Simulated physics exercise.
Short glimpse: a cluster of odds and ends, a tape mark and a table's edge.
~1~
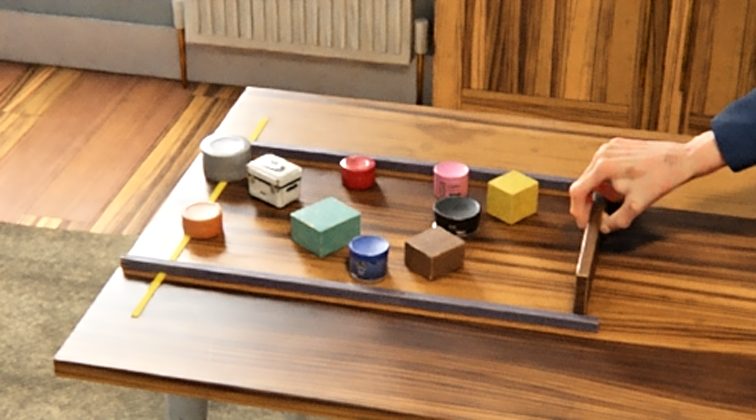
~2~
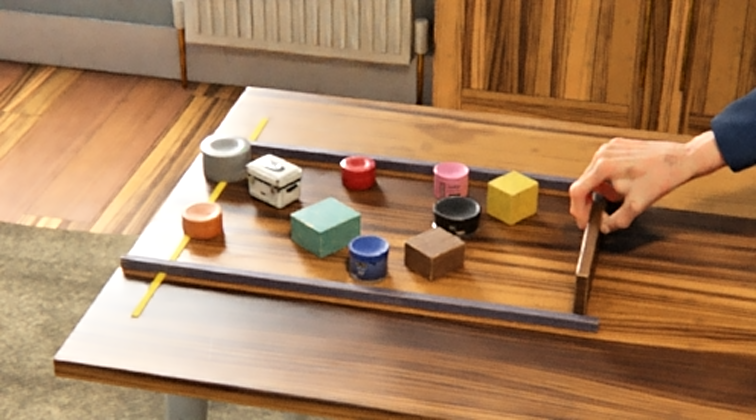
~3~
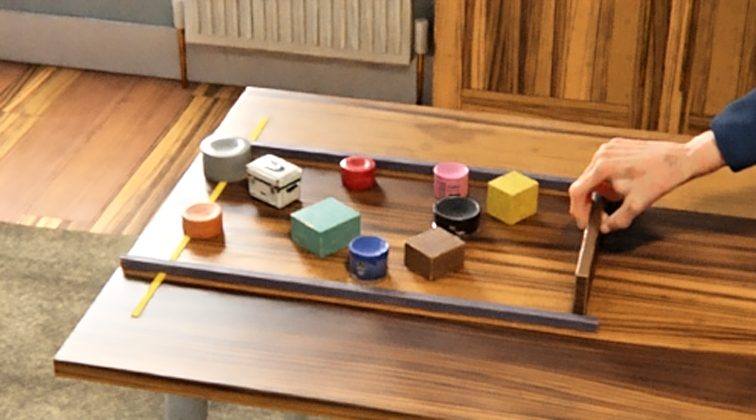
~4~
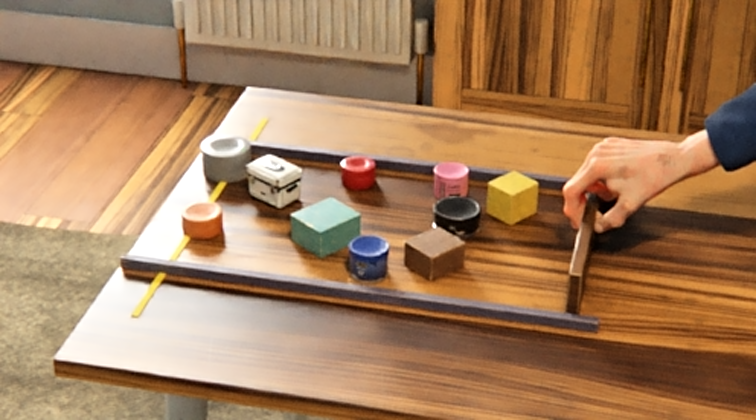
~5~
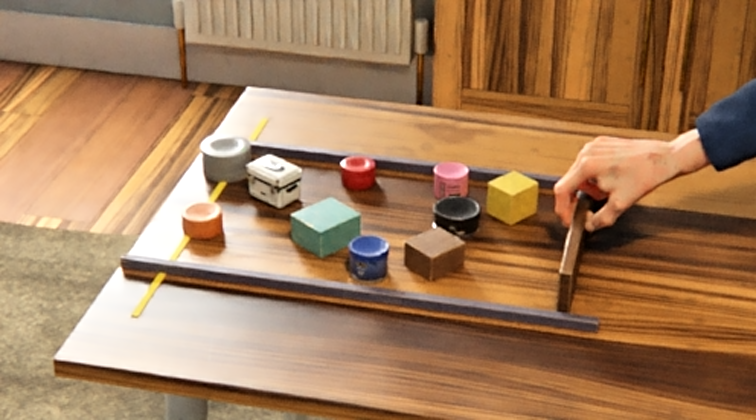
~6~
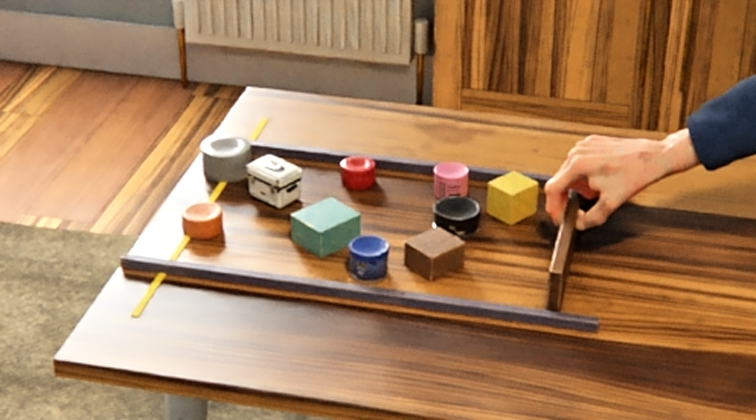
In the video, a hand holds a dark wooden board upright at the right of a table, beside small tins, tubs and blocks between two rails, then slides it slightly left while the objects and yellow tape stay still.
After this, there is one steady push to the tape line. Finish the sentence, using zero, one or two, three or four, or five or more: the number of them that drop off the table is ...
The number that drop off the table is five or more.
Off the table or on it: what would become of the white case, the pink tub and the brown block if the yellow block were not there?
White case - gone, pink tub - safe, brown block - safe.
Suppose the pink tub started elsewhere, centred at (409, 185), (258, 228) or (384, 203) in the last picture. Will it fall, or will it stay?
Place by place, it goes over; comes down; goes over.
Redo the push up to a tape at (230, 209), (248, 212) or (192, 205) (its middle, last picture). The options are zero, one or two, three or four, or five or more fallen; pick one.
In order: 1 or 2, one or two, more than four.
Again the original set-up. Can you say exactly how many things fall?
The answer: 5 exactly.
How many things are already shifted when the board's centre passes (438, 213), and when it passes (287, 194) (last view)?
5 and 10.
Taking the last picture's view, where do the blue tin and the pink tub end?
You'll see the blue tin at (154, 242), with the pink tub at (223, 147).
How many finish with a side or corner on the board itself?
That would be 5 of them.
Soon after, none off yet; grey lid at rest near (227, 158); orange lid at rest near (202, 220); white case at rest near (275, 182).
By the end, the number that fall off is five or more; fallen, red lid, turquoise block, white case, orange lid and grey lid.
